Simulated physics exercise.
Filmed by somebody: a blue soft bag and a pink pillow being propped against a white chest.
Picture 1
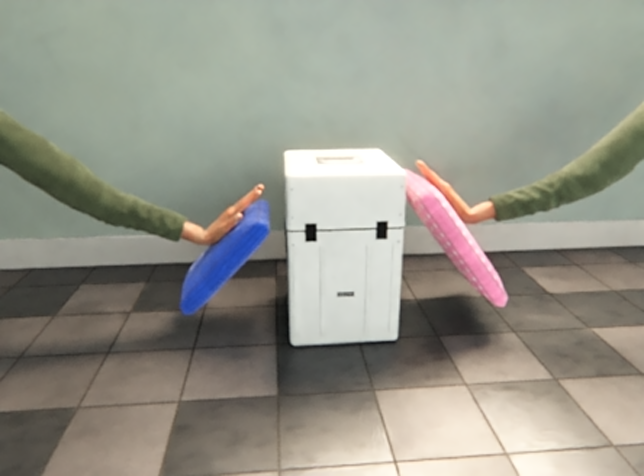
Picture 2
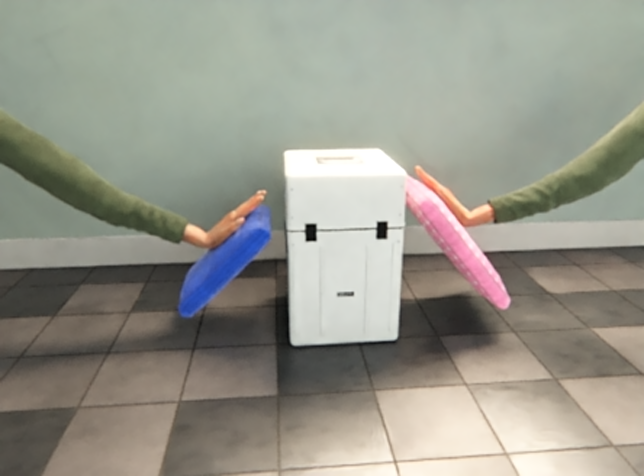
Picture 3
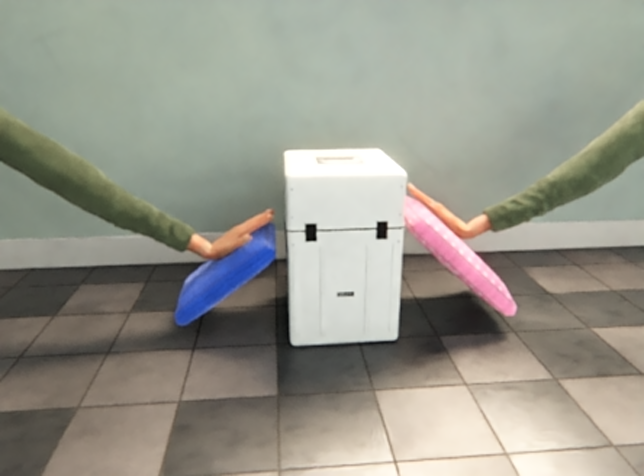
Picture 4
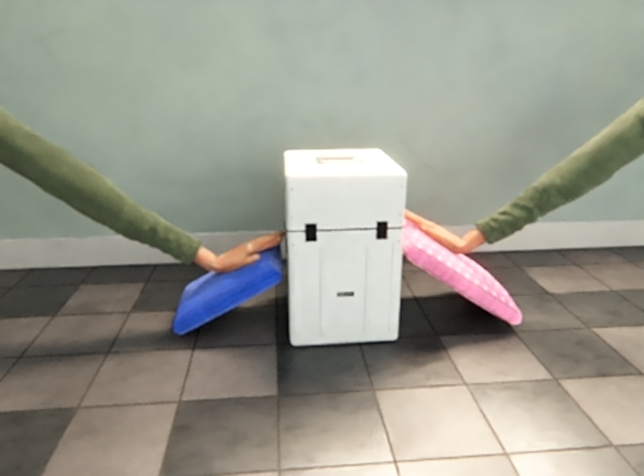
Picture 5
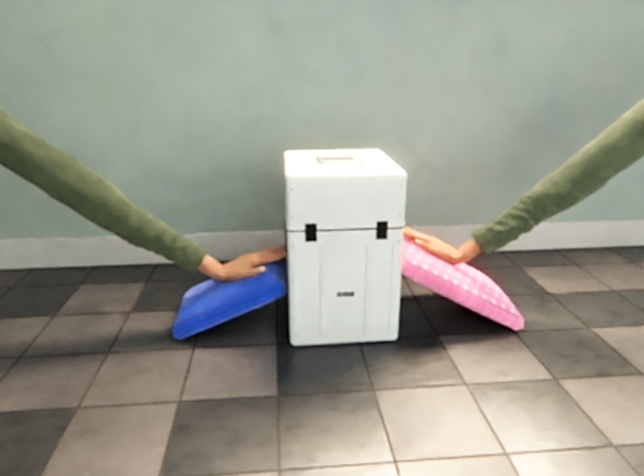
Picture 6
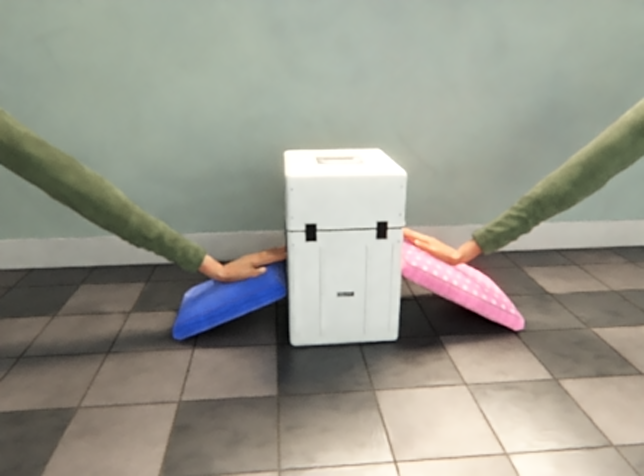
Two hands lower a blue soft bag and a pink pillow against a white chest.
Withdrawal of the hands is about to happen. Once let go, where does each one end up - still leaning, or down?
Once let go, the blue soft bag is down; the pink pillow is down.
Then, 0.26 s after the last picture, soft bag flat on the floor near (231, 309); pillow flat on the floor near (454, 297).
Then, 0.48 s after the last picture, soft bag flat on the floor near (229, 309); pillow flat on the floor near (452, 300).
At rest, soft bag flat on the floor near (229, 309); pillow flat on the floor near (452, 300). The blue soft bag slides down flat and the pink pillow slips and lies down.
